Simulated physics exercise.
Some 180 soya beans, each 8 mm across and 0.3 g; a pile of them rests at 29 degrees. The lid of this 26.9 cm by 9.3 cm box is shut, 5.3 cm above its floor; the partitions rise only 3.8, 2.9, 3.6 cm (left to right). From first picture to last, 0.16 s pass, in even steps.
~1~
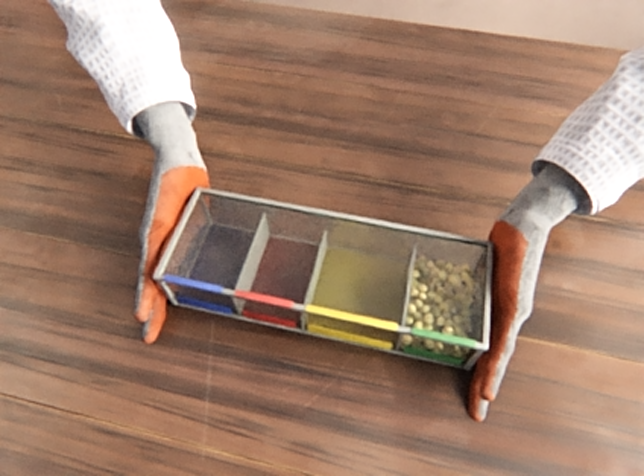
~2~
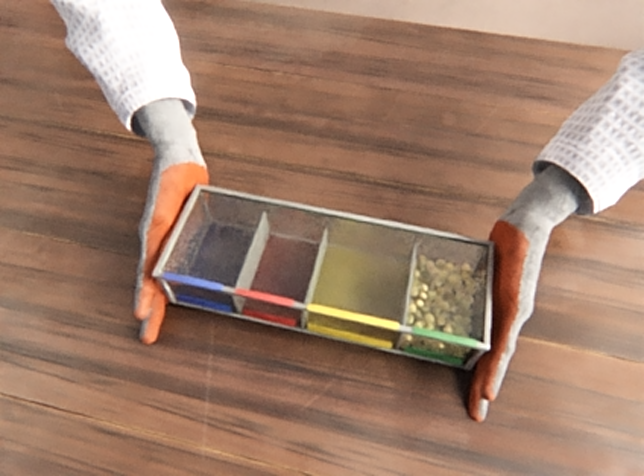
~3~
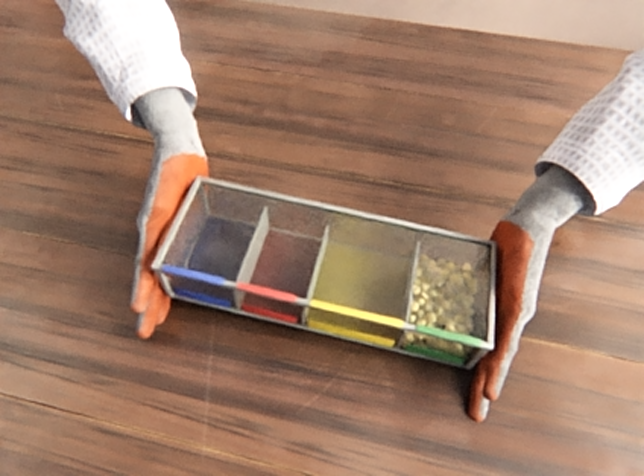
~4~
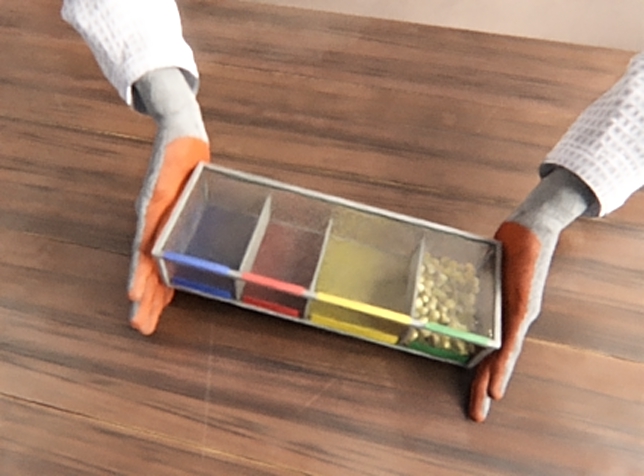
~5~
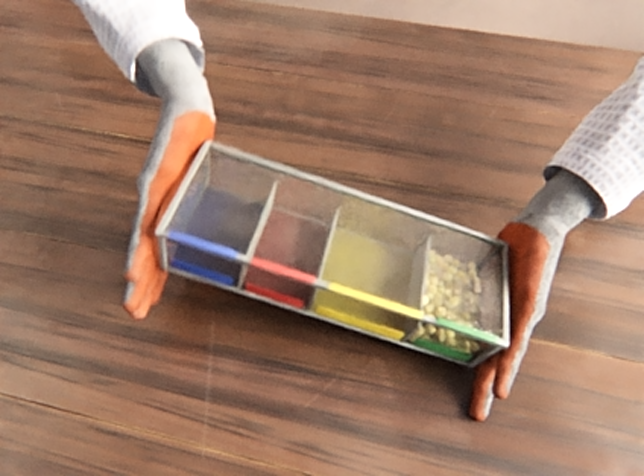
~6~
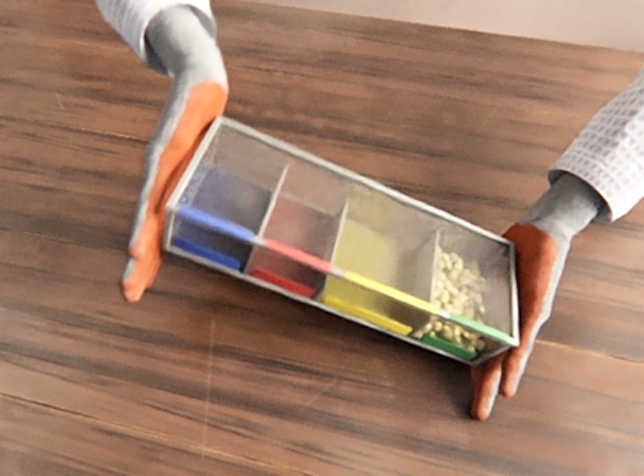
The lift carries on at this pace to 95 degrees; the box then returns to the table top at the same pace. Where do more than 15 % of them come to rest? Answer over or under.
Red: Under, blue: Under, green: Over, yellow: Under.
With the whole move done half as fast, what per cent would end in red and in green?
In that case red 0; green 100.
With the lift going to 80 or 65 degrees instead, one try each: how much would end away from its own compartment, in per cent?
About 0 and 0 per cent.
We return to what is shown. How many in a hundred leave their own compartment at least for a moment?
Some 0 per cent.
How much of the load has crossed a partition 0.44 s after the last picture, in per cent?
About 0 per cent.
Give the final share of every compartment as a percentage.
Red 0; blue 0; green 100; yellow 0.
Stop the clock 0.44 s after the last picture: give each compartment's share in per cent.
Red 0; blue 0; green 100; yellow 0.
Then, 0.44 s after the last picture, tilt 94 degrees; green 100 %.
Then, 0.74 s after the last picture, tilt 39 degrees; green 100 %.
Then, 1.14 s after the last picture, tilt 0 degrees; green 100 %.
In the end, red 0 %, blue 0 %, green 100 %, yellow 0 %.
